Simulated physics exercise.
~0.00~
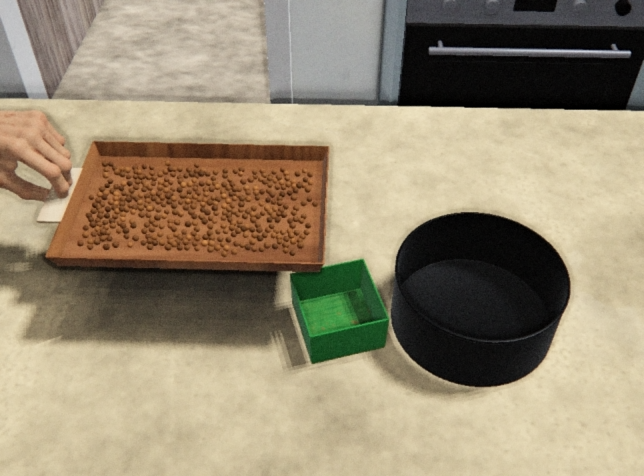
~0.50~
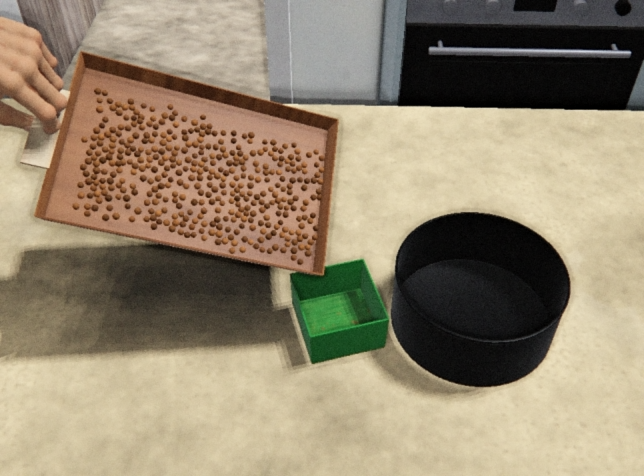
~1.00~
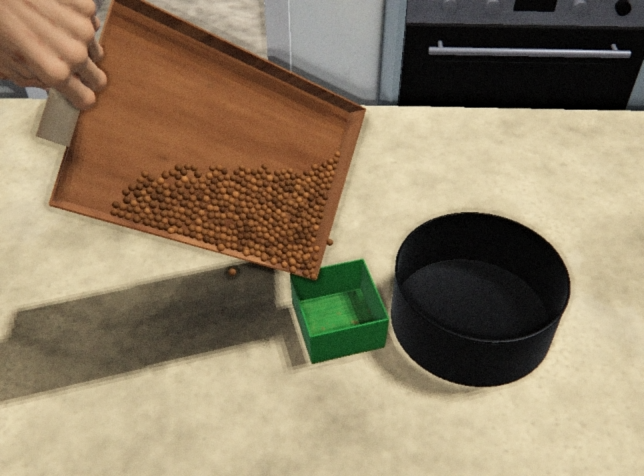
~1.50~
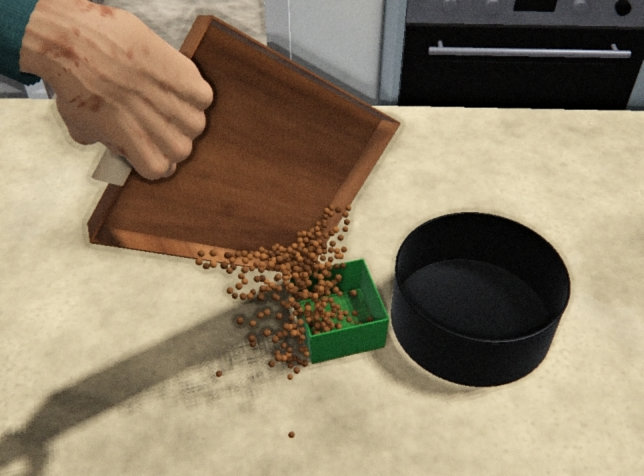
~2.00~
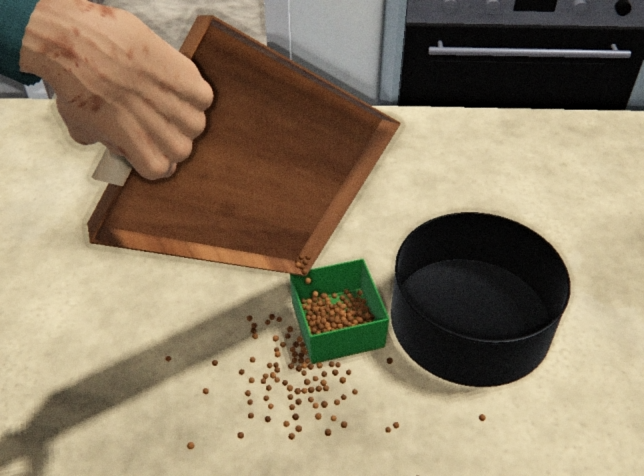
On a kitchen counter, a hand tilts a wooden tray of small brown balls until they pour toward a green tin beside a black pot. Most land in the tin, while others scatter on the counter, and the pot stays empty.
